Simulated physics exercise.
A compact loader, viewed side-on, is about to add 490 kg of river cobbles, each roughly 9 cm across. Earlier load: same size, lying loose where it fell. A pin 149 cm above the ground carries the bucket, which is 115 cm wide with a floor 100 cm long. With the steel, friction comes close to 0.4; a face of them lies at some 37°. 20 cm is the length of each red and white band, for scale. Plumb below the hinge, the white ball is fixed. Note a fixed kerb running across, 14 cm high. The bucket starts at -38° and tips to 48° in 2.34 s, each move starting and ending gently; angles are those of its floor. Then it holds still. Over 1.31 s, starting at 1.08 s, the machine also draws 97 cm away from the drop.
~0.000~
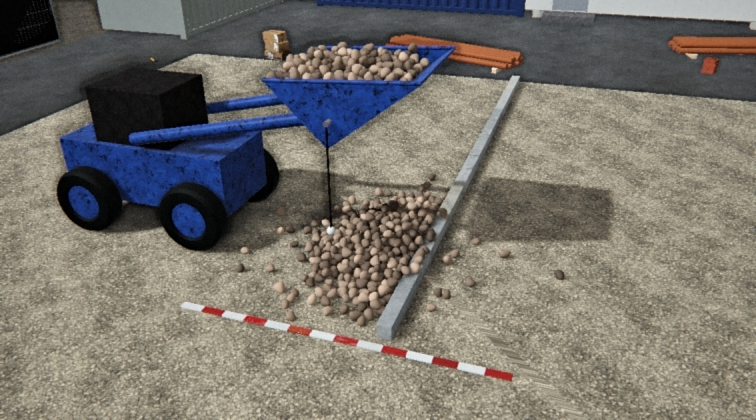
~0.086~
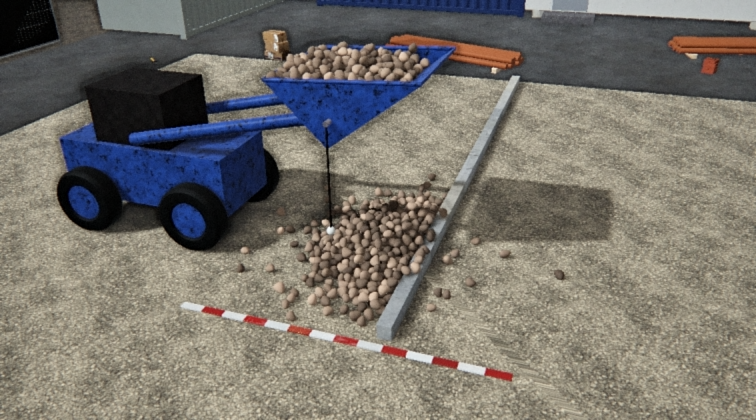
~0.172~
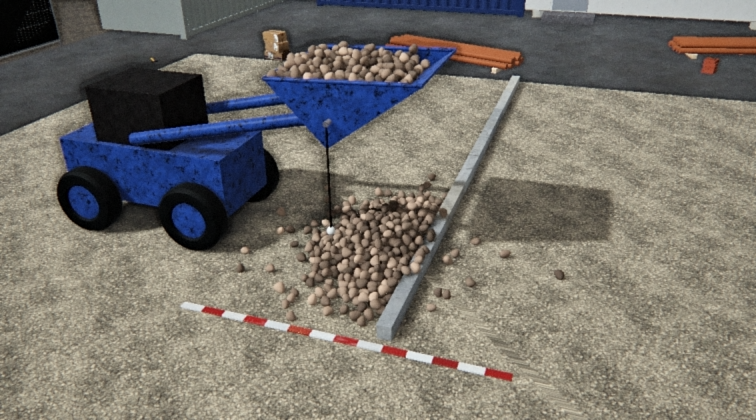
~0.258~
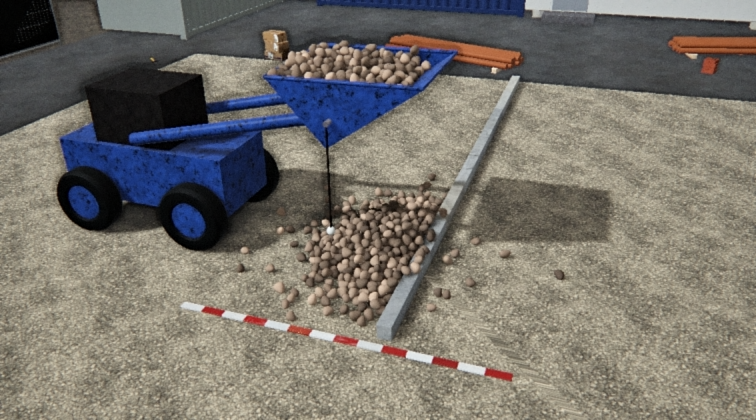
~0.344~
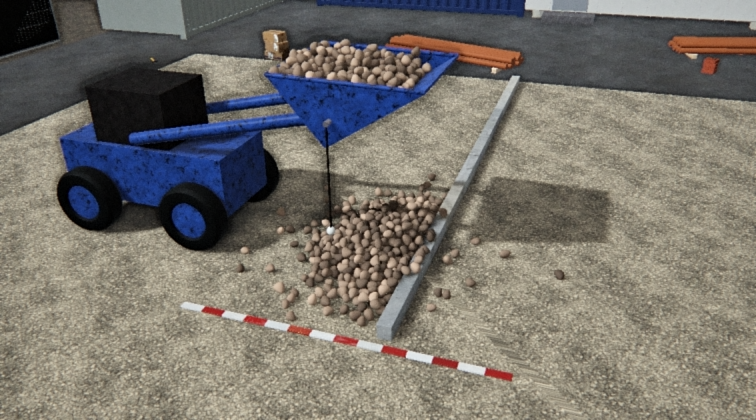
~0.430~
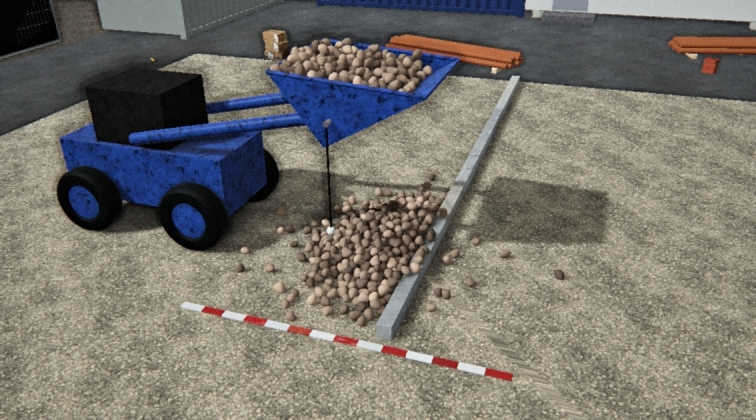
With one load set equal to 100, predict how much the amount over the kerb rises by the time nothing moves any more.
It rises by roughly 17 percent.
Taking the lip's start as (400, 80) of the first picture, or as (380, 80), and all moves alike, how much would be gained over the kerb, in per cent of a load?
Roughly 5 per cent, then 0 per cent.
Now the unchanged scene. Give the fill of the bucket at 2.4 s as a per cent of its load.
0 %.
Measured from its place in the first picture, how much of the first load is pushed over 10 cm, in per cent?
Near 15 per cent, I reckon.
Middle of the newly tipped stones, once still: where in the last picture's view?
Near (377, 234).
After 1.8 s the floor is at 35°; in per cent of one load, 53 in the bucket, 143 on this side of the kerb, 4 over the kerb; the foremost stones are at (476, 267).
After 2.4 s the floor is at 48°; in per cent of one load, 0 in the bucket, 183 on this side of the kerb, 16 over the kerb; the foremost stones are at (519, 273).
After 2.8 s the floor is at 48°; in per cent of one load, 0 in the bucket, 181 on this side of the kerb, 18 over the kerb; the foremost stones are at (532, 276).
After 5.5 s the floor is at 48°; in per cent of one load, 0 in the bucket, 181 on this side of the kerb, 18 over the kerb; the foremost stones are at (532, 276). Net gain over the kerb, 17.
